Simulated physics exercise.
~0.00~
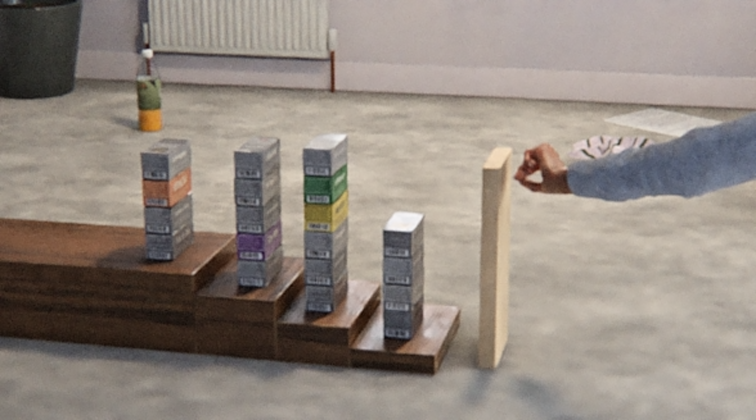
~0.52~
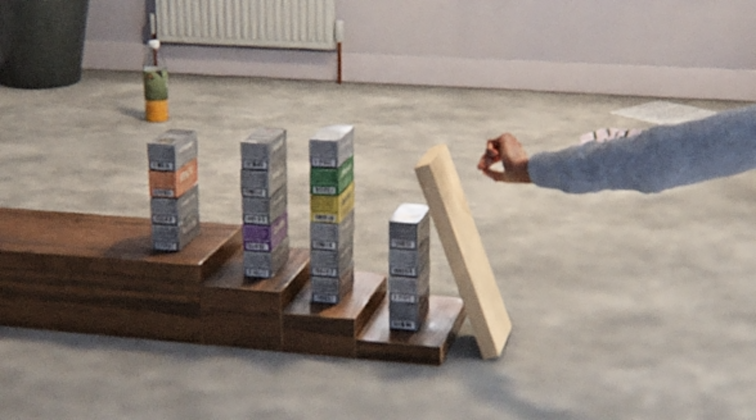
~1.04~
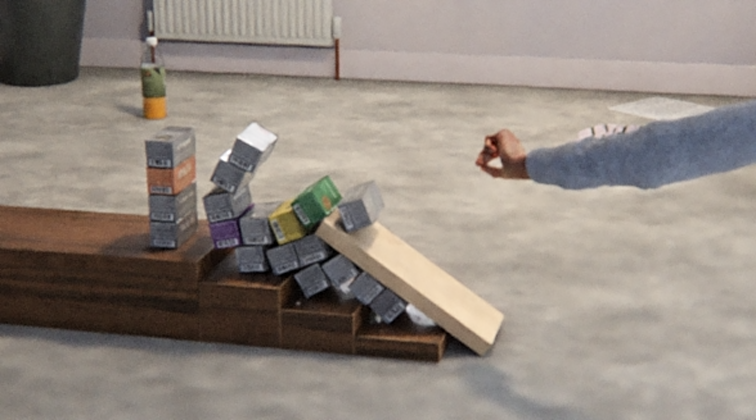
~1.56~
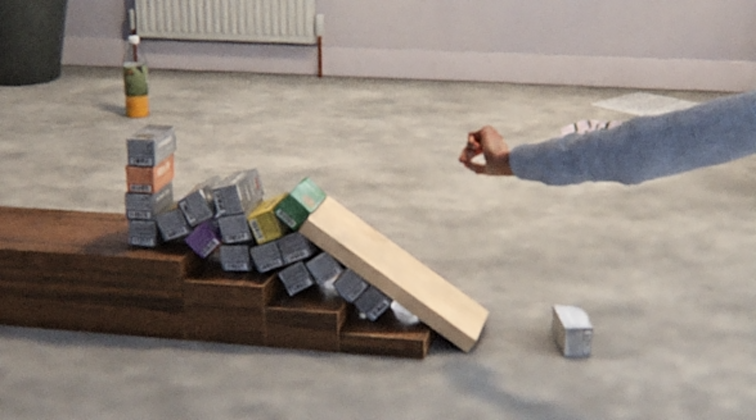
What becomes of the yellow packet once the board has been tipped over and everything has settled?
The yellow packet comes down with its stack and ends up tilted in the heap, beside the green packet near the top end of the leaning board.
